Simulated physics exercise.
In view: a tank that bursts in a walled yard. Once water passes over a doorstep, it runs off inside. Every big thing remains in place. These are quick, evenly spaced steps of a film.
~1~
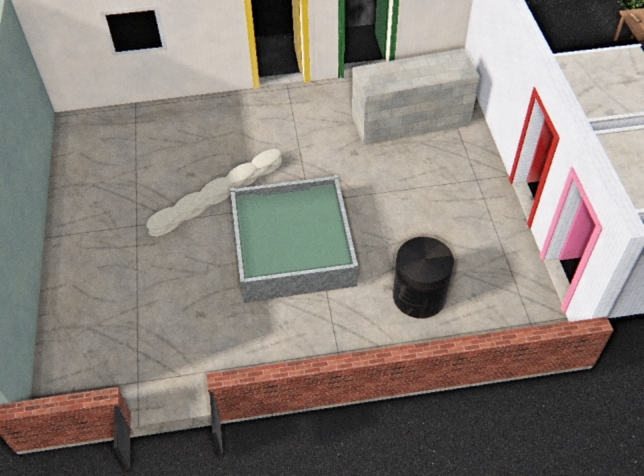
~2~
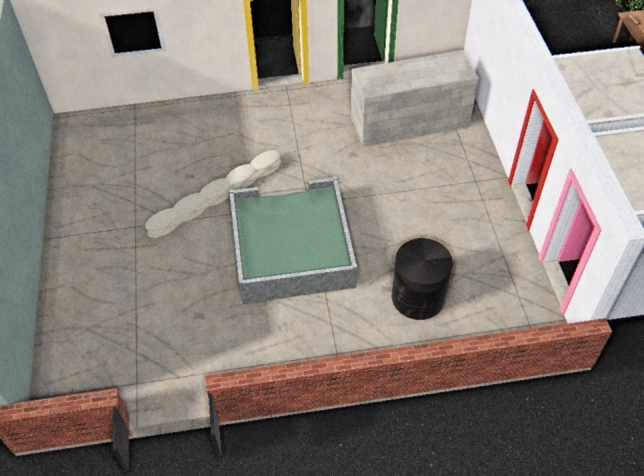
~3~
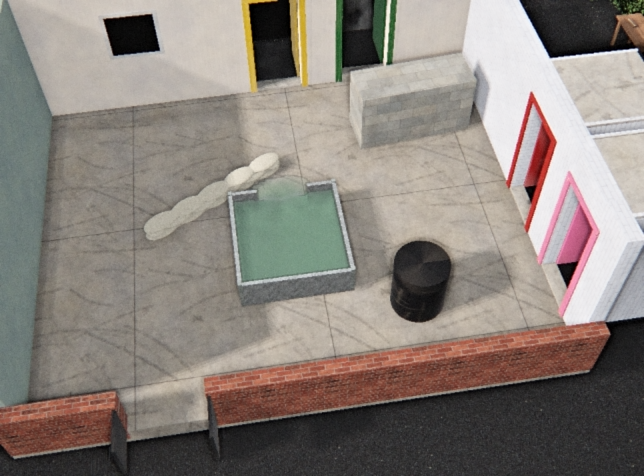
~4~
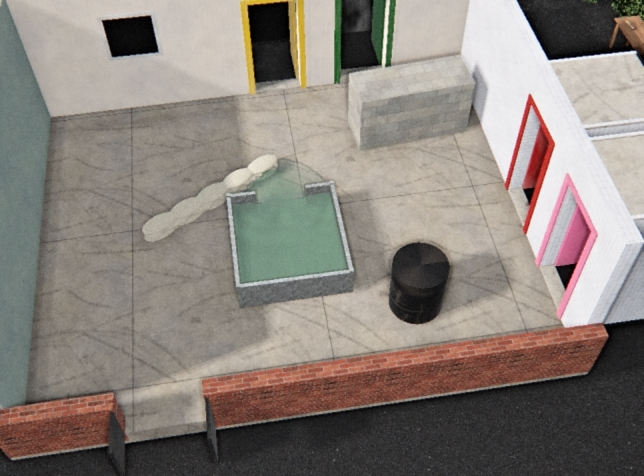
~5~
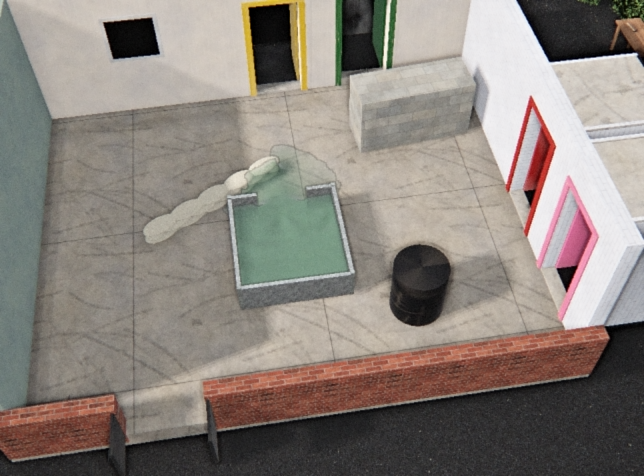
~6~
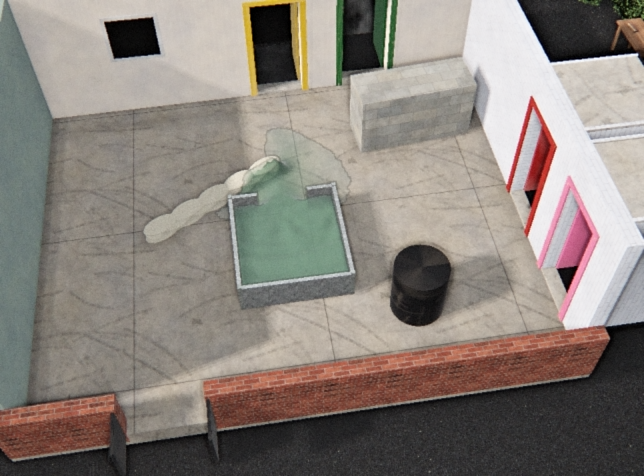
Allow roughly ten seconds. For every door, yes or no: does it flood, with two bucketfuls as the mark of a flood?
Yellow door: Yes, red door: No, pink door: No, green door: No.
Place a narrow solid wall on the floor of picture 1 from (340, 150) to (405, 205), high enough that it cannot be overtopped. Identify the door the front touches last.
I'd pick the pink one.
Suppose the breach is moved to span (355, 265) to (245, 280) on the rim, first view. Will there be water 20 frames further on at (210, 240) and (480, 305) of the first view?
Still dry and Soaked.
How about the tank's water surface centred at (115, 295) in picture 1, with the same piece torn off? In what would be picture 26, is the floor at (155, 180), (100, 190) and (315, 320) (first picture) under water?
Check in sequence: Soaked through, soaked through, still parched.
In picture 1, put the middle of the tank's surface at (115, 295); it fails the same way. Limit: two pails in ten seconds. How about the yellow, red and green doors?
Well, the yellow one comes in lower, then the red one comes in lower, then the green one comes in lower.
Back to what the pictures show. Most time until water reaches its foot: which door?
Result: The pink one.
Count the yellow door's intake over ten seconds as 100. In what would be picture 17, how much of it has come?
About 15 %.
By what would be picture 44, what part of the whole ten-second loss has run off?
About 65 per cent.
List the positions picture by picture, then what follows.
In the first picture, the open tank at (292, 229) is whole and still.
In the second picture, water pours out on the open tank's far side and has run to a hidden place.
In the third picture, water pours out on the open tank's far side and has run to (256, 186).
In the fourth picture, water pours out on the open tank's far side and has run to (288, 163).
In the fifth picture, the front is at (286, 149), out from the gap on the open tank's far side.
In the sixth picture, the front is at (281, 132), out from the gap on the open tank's far side.
A moment on, water covers 10 % of the floor; the yellow door wet at the sill, nothing in, the red door not reached, the pink door not reached, the green door not reached.
Next, water covers 15 % of the floor; the yellow door under two buckets in, the red door not reached, the pink door not reached, the green door wet at the sill, nothing in.
Then, water covers 30 % of the floor; the yellow door over two buckets in, the red door not reached, the pink door not reached, the green door under two buckets in.
Later, water covers 50 % of the floor; the yellow door over two buckets in, the red door wet at the sill, nothing in, the pink door wet at the sill, nothing in, the green door under two buckets in.
In the end, water covers 70 % of the floor; the yellow door over two buckets in, the red door wet at the sill, nothing in, the pink door wet at the sill, nothing in, the green door under two buckets in.
